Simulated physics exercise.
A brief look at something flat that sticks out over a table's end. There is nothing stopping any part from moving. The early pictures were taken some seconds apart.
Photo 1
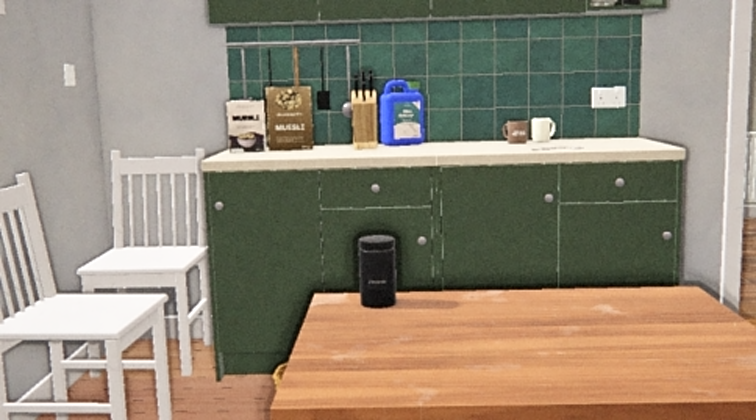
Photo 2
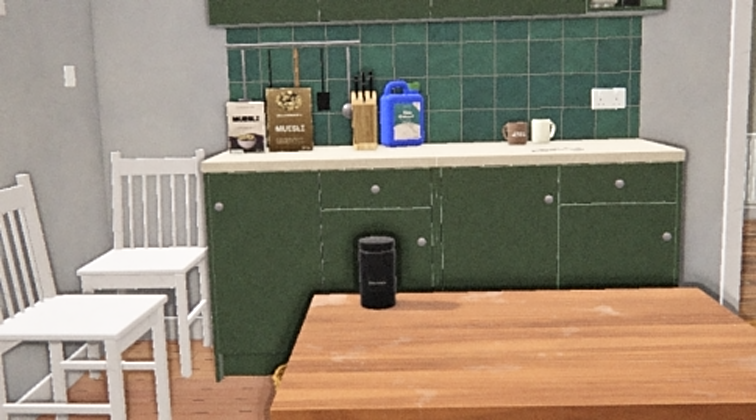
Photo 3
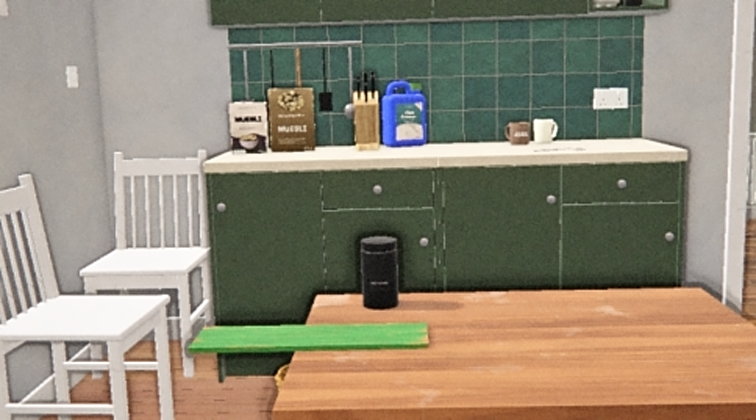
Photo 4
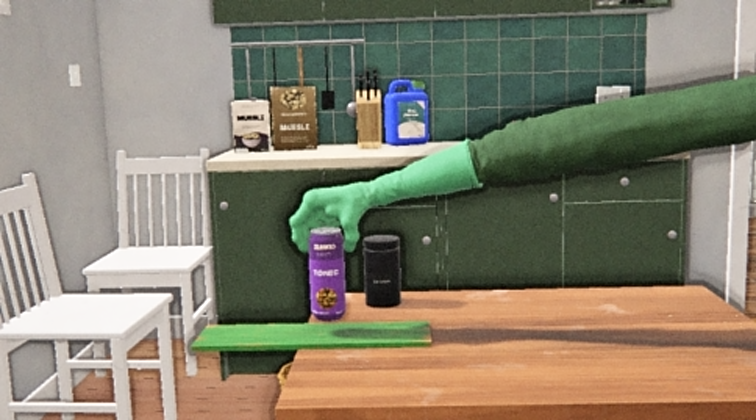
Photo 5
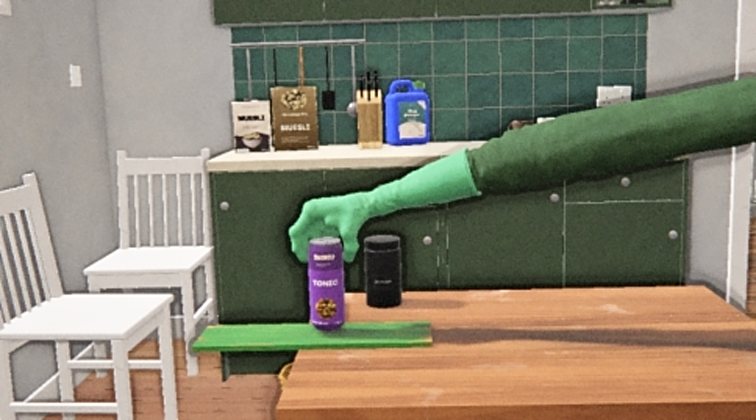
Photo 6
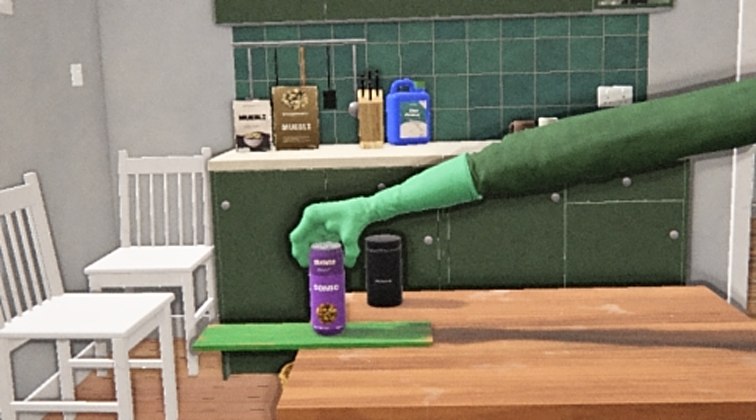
Green board jutting left past a wooden table's end beside a black canister, a green-gloved hand lowering a purple can onto it.
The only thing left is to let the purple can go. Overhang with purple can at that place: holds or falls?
The result will most likely be balance.
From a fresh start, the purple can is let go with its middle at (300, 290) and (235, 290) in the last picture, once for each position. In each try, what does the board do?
The first time it does not fall; the second time it drops.
Then, 0.80 s on from there, no change.
Then, 1.70 s on from there, purple can resting near (328, 289).
In the end, all 3 unmoved. At the end, from the last picture's camera, purple can near (328, 289). The board keeps its balance.
